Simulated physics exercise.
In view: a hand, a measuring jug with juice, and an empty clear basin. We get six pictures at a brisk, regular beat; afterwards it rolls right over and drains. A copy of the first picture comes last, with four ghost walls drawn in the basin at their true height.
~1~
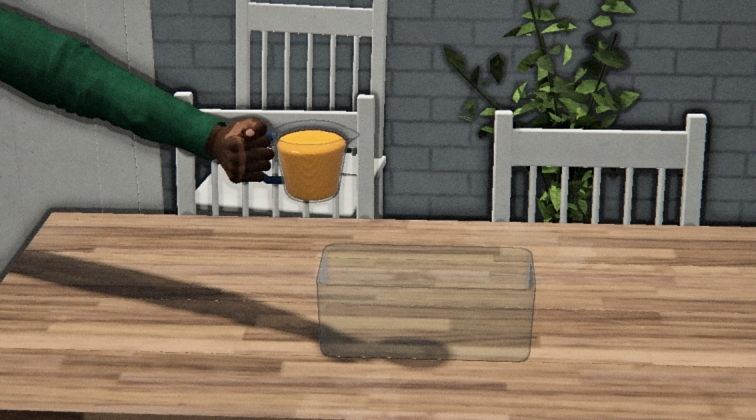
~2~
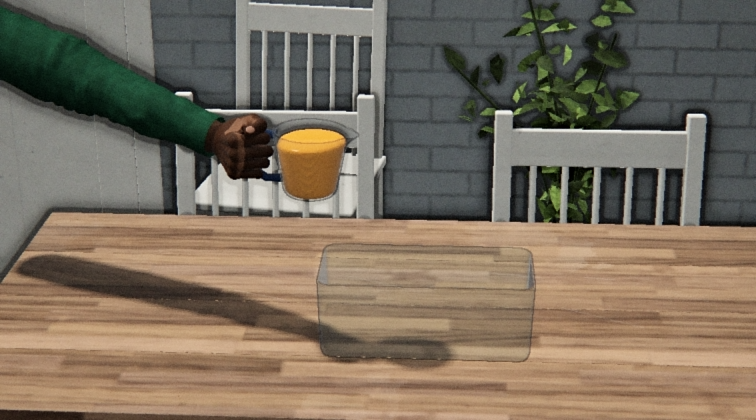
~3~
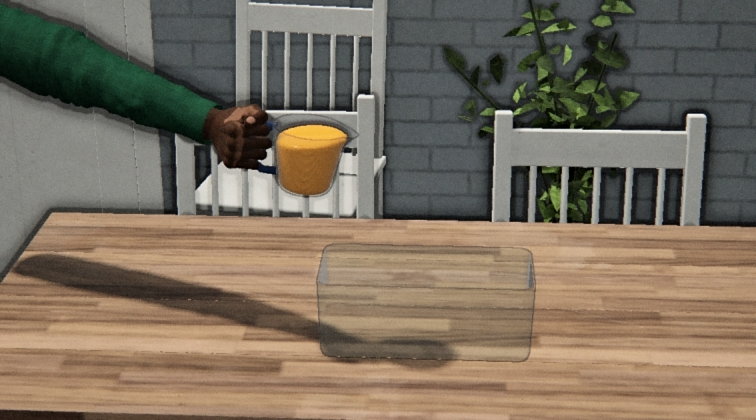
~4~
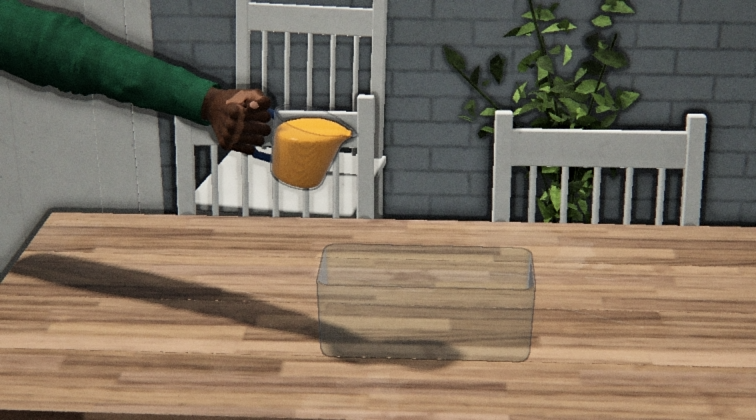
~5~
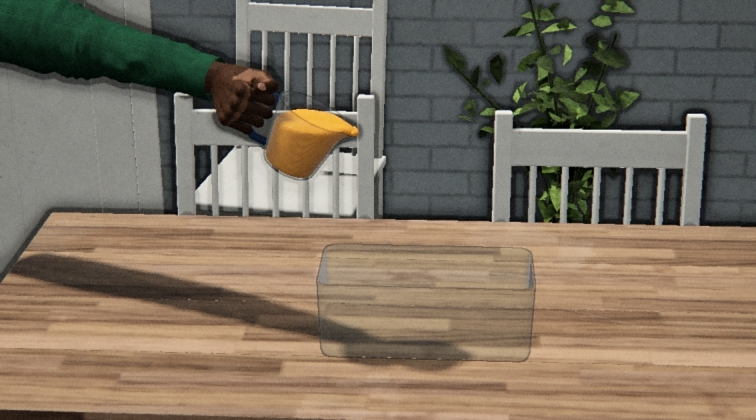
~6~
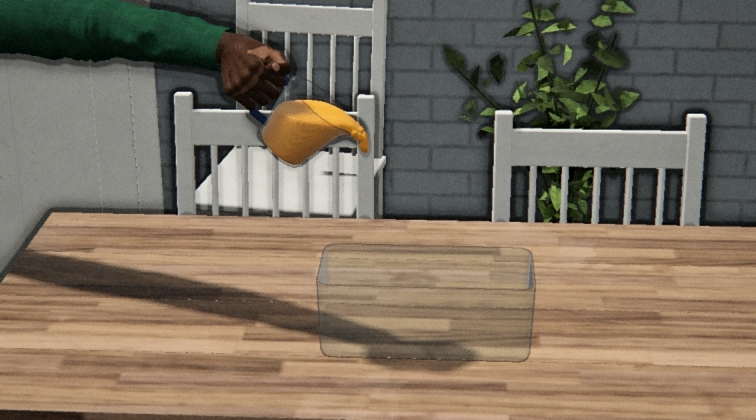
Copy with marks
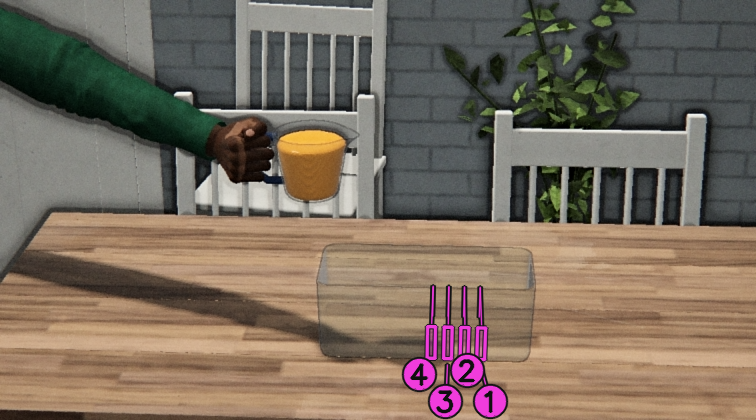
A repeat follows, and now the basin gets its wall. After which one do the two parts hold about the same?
3 beats the others.
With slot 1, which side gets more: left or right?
The left one.
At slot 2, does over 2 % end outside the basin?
Yes, it does.
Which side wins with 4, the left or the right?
The right one.
On the marked copy, 1 at (480, 365); 2 at (463, 365); 3 at (447, 364); 4 at (430, 364).
With 1, about 87 % ends left of the wall and 5 % right of it; 8 % is lost outside.
With 2, about 85 % ends left of the wall and 5 % right of it; 10 % is lost outside.
With 3, about 53 % ends left of the wall and 43 % right of it; 4 % is lost outside.
With 4, about 20 % ends left of the wall and 75 % right of it; 5 % is lost outside.
